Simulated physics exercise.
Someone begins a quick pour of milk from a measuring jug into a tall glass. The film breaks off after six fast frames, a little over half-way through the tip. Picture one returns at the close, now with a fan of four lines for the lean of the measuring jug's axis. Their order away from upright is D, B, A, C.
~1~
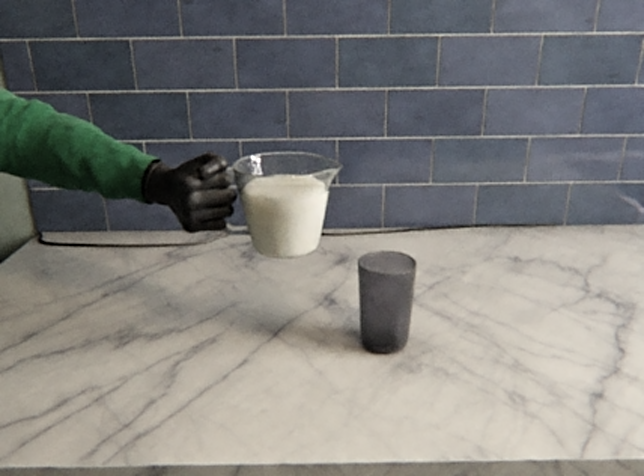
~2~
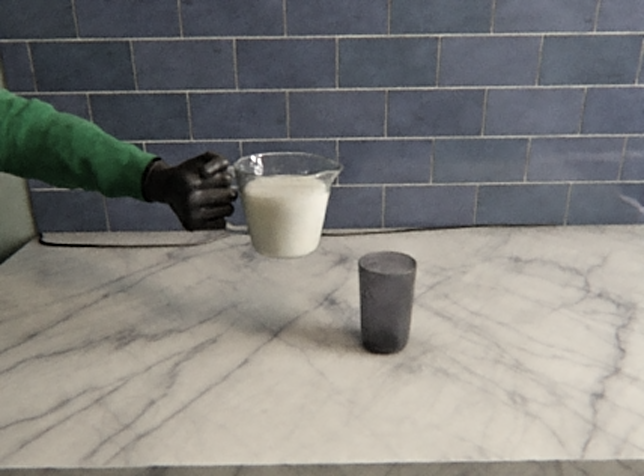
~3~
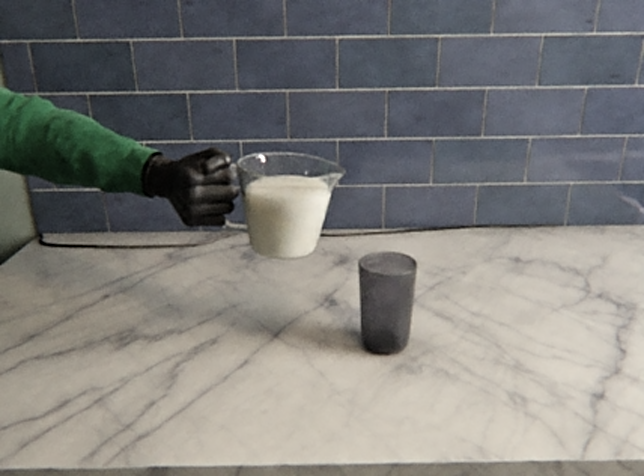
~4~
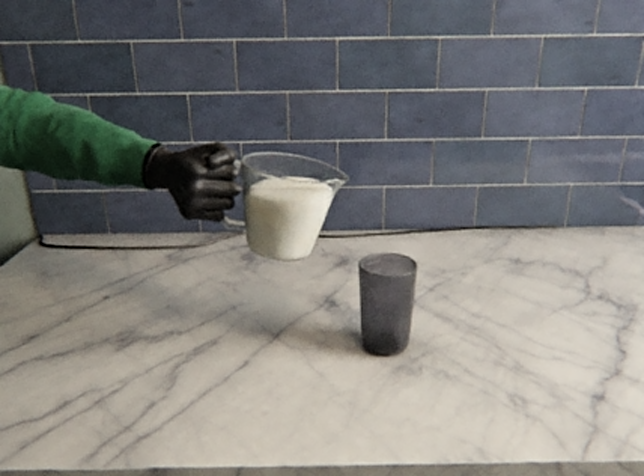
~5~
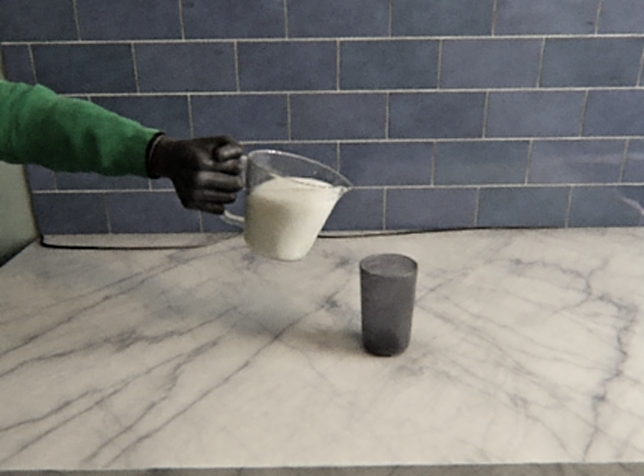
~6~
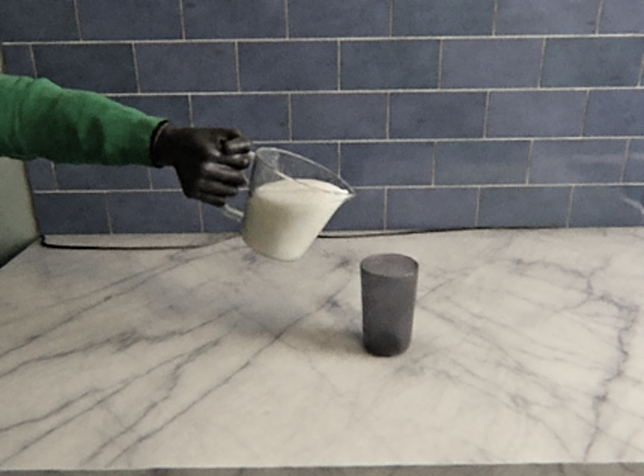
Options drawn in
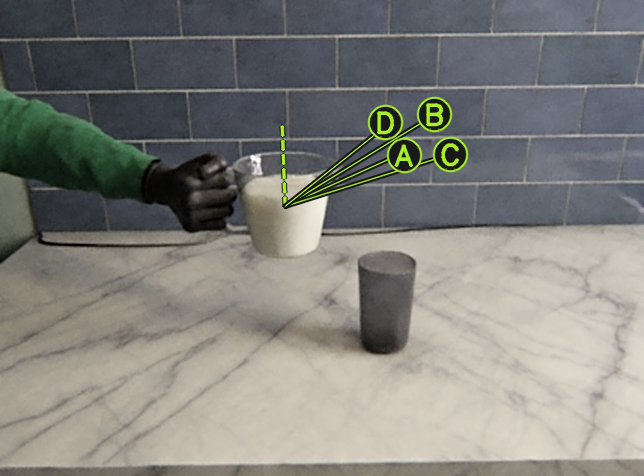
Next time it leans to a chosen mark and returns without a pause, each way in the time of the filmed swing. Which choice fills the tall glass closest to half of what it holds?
Line D does it best.
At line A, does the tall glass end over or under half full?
Over half.
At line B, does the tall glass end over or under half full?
Over.
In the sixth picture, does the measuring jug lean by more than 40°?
No.
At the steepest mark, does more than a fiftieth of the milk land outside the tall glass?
Yes.
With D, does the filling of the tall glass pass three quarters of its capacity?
No, less.
In lime, A at (388, 159); B at (420, 123); C at (434, 159); D at (373, 135).
Choosing A, the tall glass ends with about 83 % of what it can hold; 5 % of the milk is spilt.
Choosing B, the tall glass ends with about 69 % of what it can hold.
Choosing C, the tall glass ends with about 90 % of what it can hold; 13 % of the milk is spilt.
Choosing D, the tall glass ends with about 50 % of what it can hold.
